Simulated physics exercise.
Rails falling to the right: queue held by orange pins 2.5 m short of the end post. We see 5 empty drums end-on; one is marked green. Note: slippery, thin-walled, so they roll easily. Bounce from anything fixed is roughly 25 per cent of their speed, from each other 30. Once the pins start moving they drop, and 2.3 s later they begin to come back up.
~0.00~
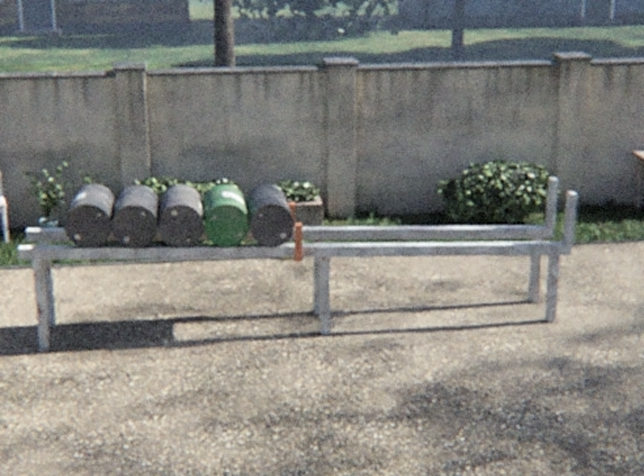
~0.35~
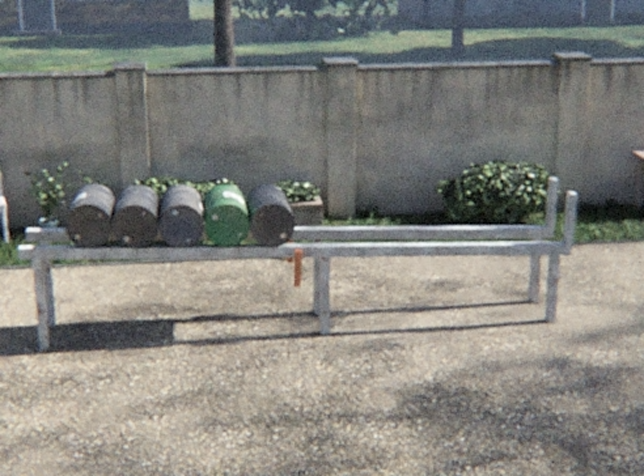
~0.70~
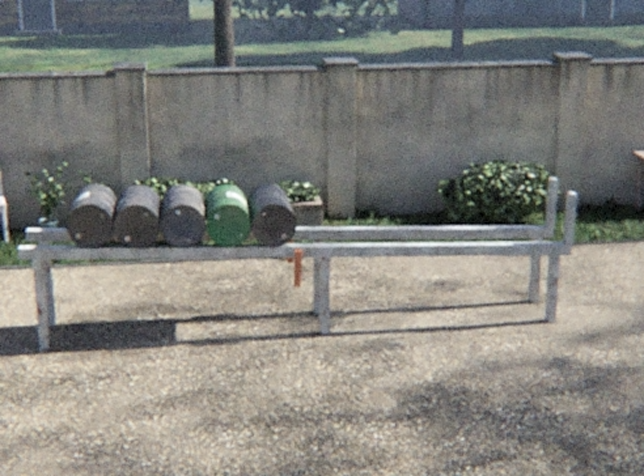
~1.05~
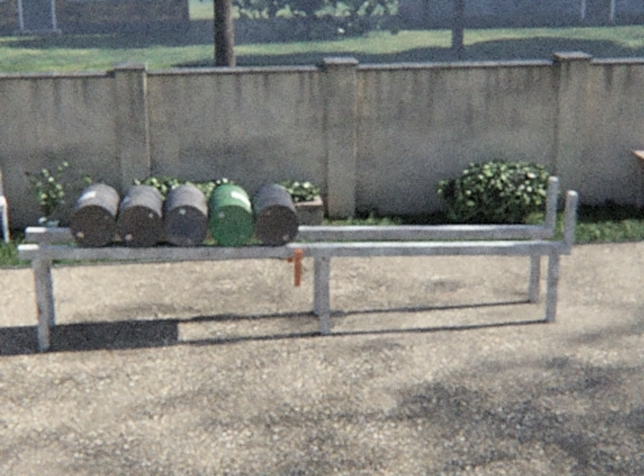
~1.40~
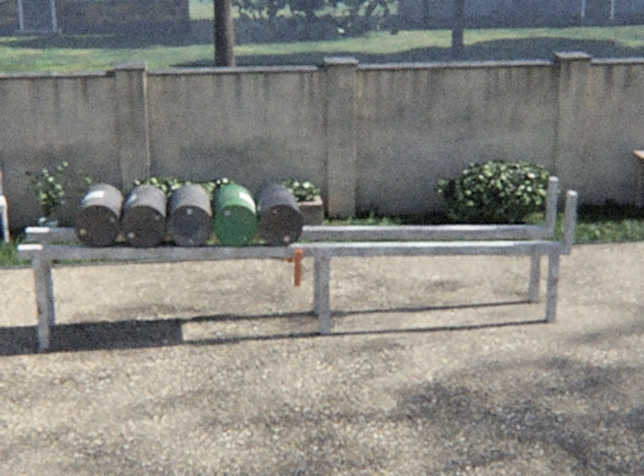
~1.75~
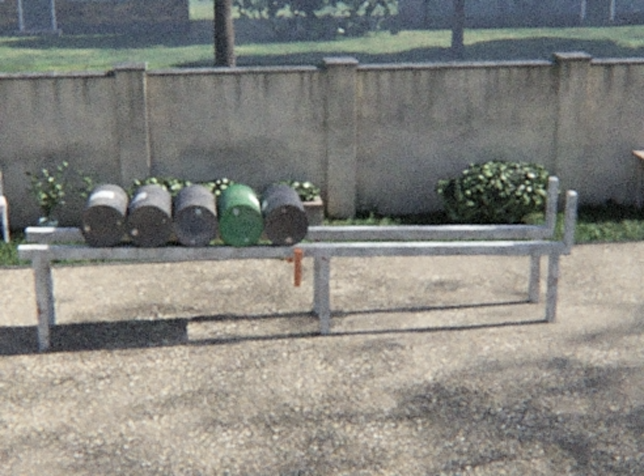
On a long pale rail rack in front of a concrete wall, five drums, four dark and one green, sit side by side at the left behind an upright orange pin. The pin drops below the rail, and the drums then roll slowly a short way to the right, still bunched together.
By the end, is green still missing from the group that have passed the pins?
Stuck.
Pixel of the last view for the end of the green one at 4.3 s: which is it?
Near (272, 226).
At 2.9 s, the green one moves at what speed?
Close to 0.3 m/s then.
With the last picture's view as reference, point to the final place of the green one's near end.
Look near pixel (272, 226).
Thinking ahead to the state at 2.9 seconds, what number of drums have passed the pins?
By that time, 1.
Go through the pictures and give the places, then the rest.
Green (227, 226); pins up; the rack falls 2°, in the first picture.
Green (227, 226); pins down, in the second picture.
Green (229, 226); pins down, in the third picture.
Green (232, 226); pins down; the first has rolled 5 cm, in the fourth picture.
Green (236, 226); pins down; the first has rolled 10 cm, in the fifth picture.
Green (241, 226); pins down; the first has rolled 15 cm, in the sixth picture.
By 2.9 s, green is on the rails, 30 cm above the pins, rolling right; 1 through so far.
By 4.3 s, green is on the rails, 25 cm above the pins; 1 through so far.
Finally (5.9 s), green is on the rails, 25 cm above the pins; 1 through so far.
